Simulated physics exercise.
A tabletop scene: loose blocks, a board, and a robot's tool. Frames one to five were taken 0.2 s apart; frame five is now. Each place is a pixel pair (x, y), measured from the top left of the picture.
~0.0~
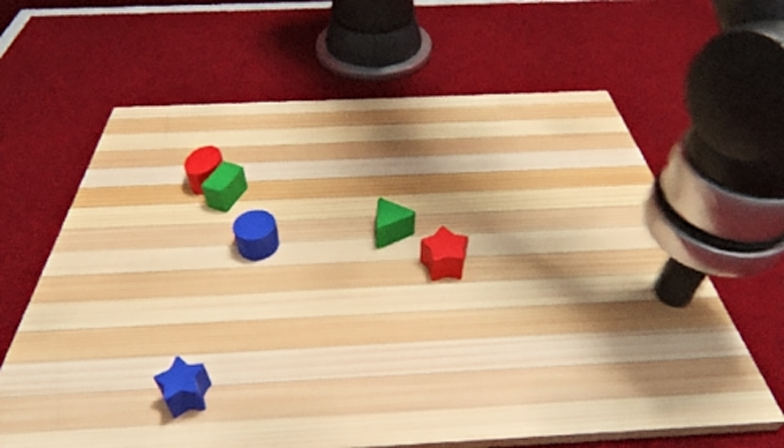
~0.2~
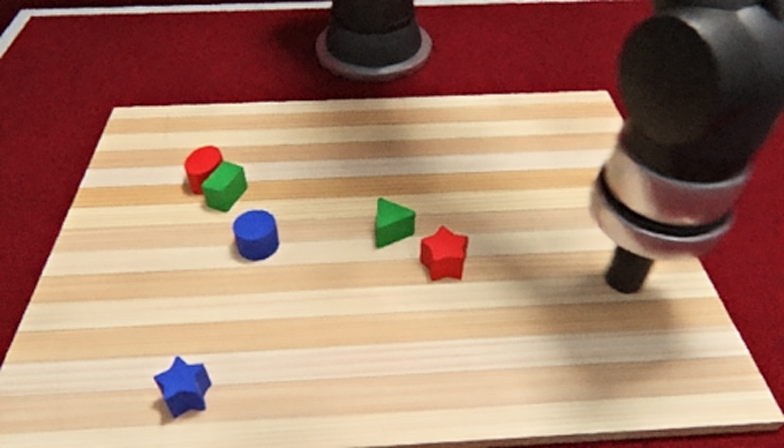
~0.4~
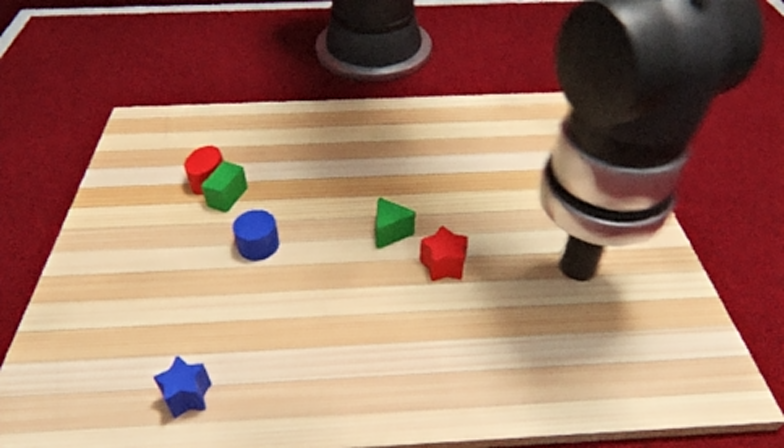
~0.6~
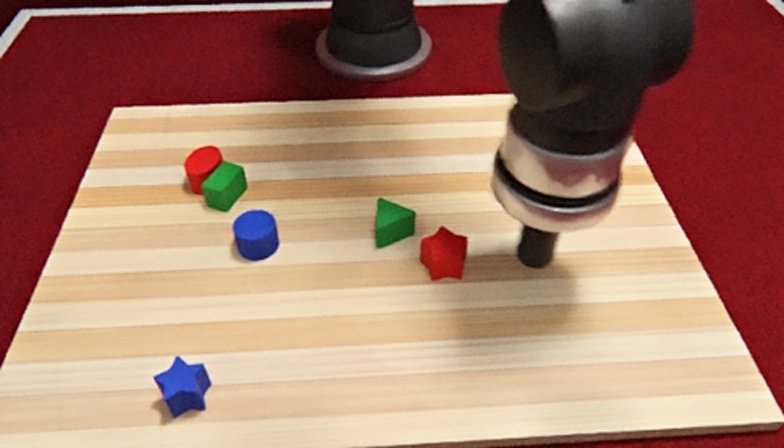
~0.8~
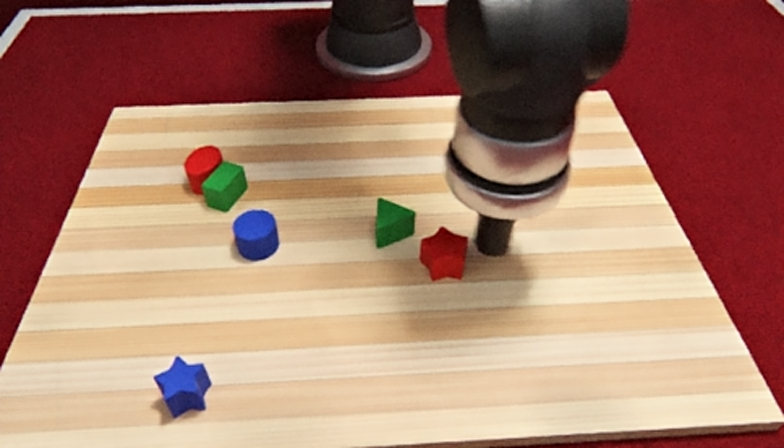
The clip opens on a striped wooden board holding red, green and blue blocks, with a dark robot arm at the right side. The arm's tool moves steadily left and slightly toward the far side across the board, ending just right of the red star, while the blocks stay still.
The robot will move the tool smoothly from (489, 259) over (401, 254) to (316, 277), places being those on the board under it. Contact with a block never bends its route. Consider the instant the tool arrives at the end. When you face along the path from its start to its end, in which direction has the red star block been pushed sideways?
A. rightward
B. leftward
My pick is B.
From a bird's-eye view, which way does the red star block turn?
Looking down, my answer is that the red star block rotates anticlockwise.
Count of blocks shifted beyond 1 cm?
It will shift just one block.
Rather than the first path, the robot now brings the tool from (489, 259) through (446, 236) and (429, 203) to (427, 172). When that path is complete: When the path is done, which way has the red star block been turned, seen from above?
It spins against the clock.
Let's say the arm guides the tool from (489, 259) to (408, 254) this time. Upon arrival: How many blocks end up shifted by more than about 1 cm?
Moved: Just one.
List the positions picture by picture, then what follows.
In the first frame, tool tip at (672, 294); block tops, blue round block at (254, 224); green triangular block at (391, 212); red star block at (446, 244).
In the second frame, tool at (624, 281); blocks unchanged.
In the third frame, tool at (577, 268); blocks unchanged.
In the fourth frame, tool at (534, 256); blocks unchanged.
In the fifth frame, tool at (492, 245); blue round block at (254, 224); green triangular block at (391, 212); red star block at (446, 244).
What follows on the original path. One third of the way, tool at (430, 241); red star block at (402, 250), turned 50° anticlockwise.
Two thirds of the way, tool at (370, 244); green triangular block at (386, 211), turned 15° clockwise; red star block at (360, 265), turned 90° anticlockwise.
At the end, tool at (314, 262); blue round block in place; green triangular block at (386, 211), turned 15° clockwise; red star block at (342, 277), turned 140° anticlockwise.
